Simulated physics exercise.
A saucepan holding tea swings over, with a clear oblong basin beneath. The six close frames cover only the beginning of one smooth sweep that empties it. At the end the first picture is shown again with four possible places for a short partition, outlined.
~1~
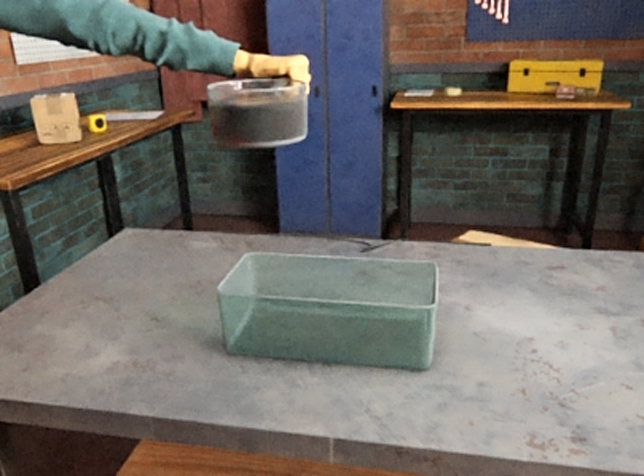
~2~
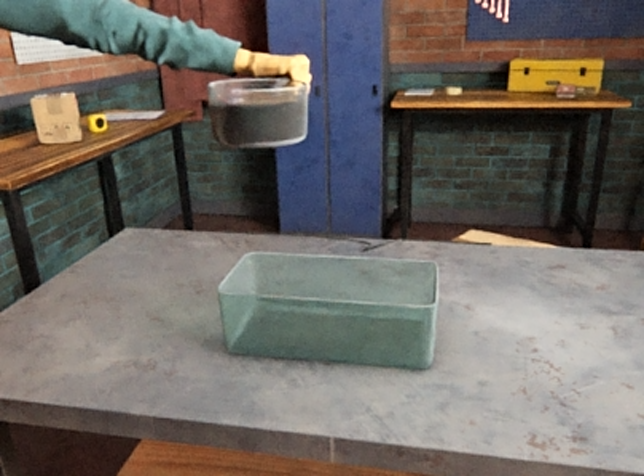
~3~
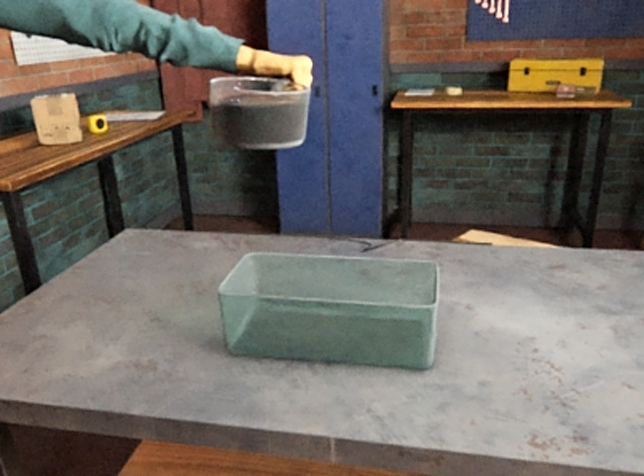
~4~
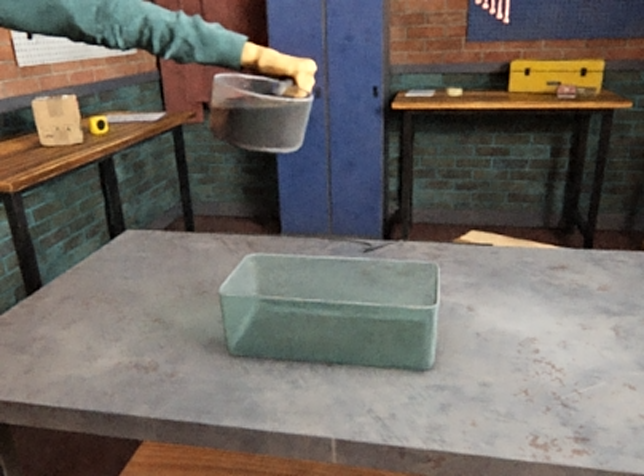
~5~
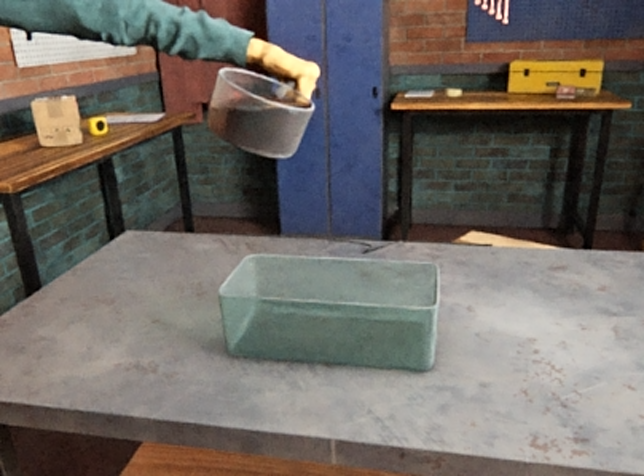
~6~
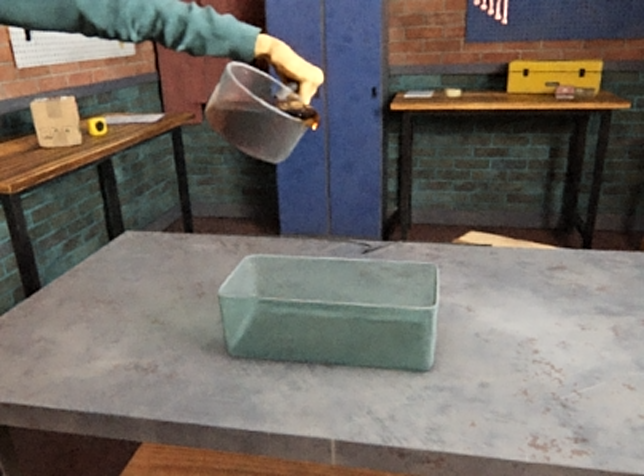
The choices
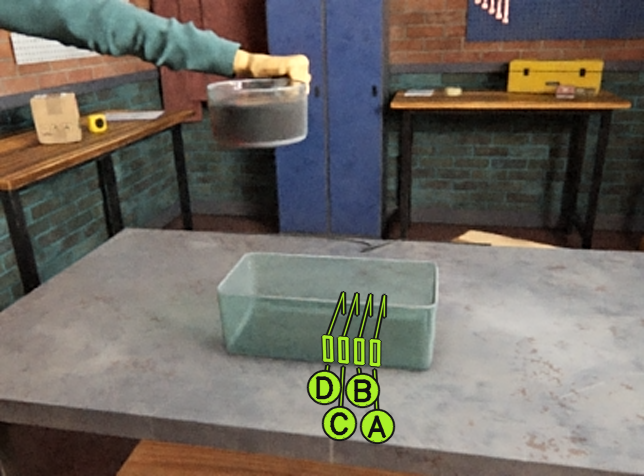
The footage shows a gloved hand holding a round clear container of dark liquid above an oblong basin on a gray table, first upright, then tilting it steadily to the right until some liquid passes over the lip.
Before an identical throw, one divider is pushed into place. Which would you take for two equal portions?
Use slot B.
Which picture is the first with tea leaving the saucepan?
Picture 6.
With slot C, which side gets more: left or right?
The right side.
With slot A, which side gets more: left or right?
More ends on the left.
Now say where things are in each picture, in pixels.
Upright, lip at (303, 84); basin from (226, 349) to (431, 367); nothing has left yet.
Upright, lip at (304, 85); nothing has left yet.
Tipped about 6°, lip at (307, 89); nothing has left yet.
Tipped about 14°, lip at (310, 97); nothing has left yet.
Tipped about 24°, lip at (311, 107); nothing has left yet.
Tipped about 35°, lip at (311, 119); tea is over the lip, down to (315, 125).
On the marked copy, A at (374, 370); B at (358, 368); C at (343, 367); D at (327, 365).
For slot A, about 73 % ends left of the wall and 23 % right of it; 4 % is lost outside.
For slot B, about 49 % ends left of the wall and 48 % right of it; 3 % is lost outside.
For slot C, about 33 % ends left of the wall and 65 % right of it; 3 % is lost outside.
For slot D, about 11 % ends left of the wall and 86 % right of it; 3 % is lost outside.
